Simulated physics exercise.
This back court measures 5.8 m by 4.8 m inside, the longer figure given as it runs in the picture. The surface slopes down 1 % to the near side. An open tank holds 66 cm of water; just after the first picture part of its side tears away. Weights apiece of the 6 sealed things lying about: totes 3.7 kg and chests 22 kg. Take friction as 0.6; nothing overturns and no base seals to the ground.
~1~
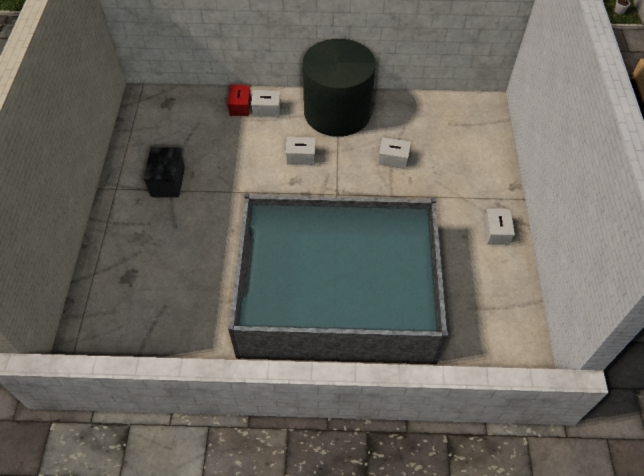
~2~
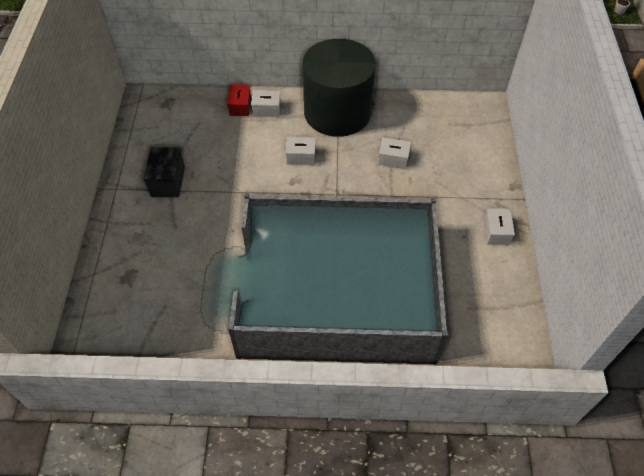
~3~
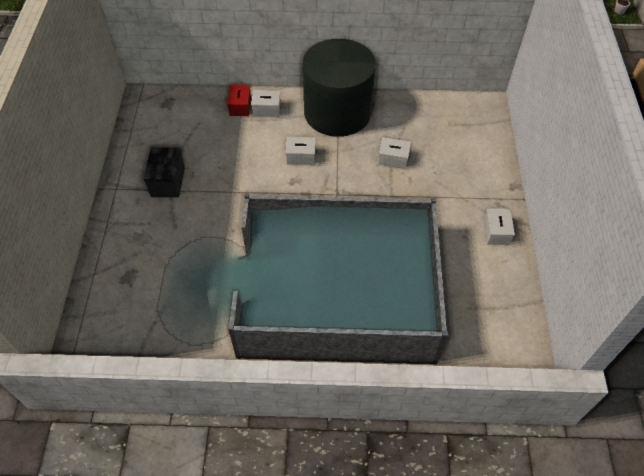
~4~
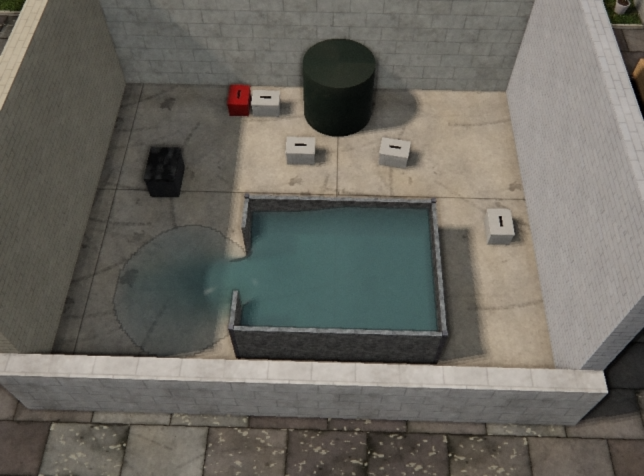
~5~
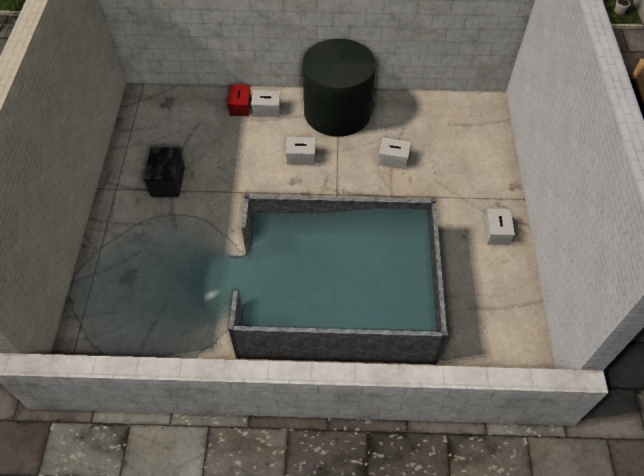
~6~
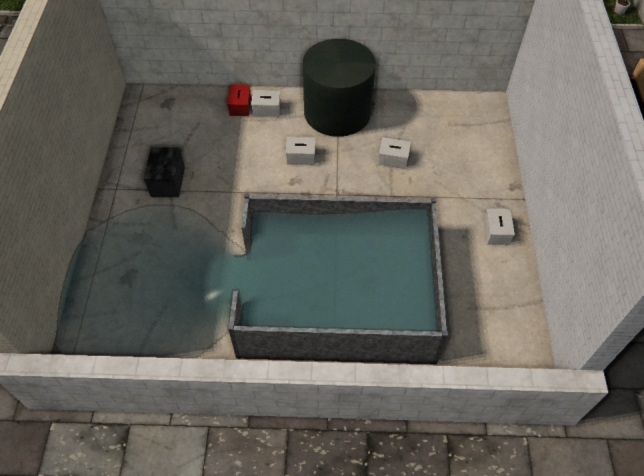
To begin with, a walled court holds an open tank full of water, with a dark cylinder, a red box and several pale and dark boxes standing around it. Part of the tank's left side opens, and water pours out, spreading leftward across the floor to the left wall while the boxes stay still.
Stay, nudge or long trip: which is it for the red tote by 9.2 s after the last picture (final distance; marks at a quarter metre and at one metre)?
Red tote travels far.
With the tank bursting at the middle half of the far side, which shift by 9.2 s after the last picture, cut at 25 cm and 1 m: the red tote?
Then the red tote travels far.
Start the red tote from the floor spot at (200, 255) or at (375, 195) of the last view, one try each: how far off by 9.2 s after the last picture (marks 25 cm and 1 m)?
In that order: It gets carried off; it gets carried off.
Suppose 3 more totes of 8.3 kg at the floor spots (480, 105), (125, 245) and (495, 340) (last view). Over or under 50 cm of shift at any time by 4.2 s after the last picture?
In that order: Less, more, under.
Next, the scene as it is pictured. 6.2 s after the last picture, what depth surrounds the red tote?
Roughly 9 cm.
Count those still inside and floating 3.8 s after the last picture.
1 of them.
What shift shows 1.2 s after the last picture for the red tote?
About 0 cm.
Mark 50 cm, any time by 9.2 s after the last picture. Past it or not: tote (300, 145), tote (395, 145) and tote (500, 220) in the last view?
In that order: Over, under, more.
Then, 1.2 s after the last picture the red tote is near (239, 94), 0.0 m from its start, aground; 0 afloat.
Then, 3.8 s after the last picture the red tote is near (288, 123), 1.0 m from its start, afloat; 1 afloat.
Then, 6.2 s after the last picture the red tote is near (413, 206), 3.1 m from its start, afloat; 2 afloat.
Then, 9.2 s after the last picture the red tote is near (517, 246), 4.5 m from its start, afloat; 4 afloat.
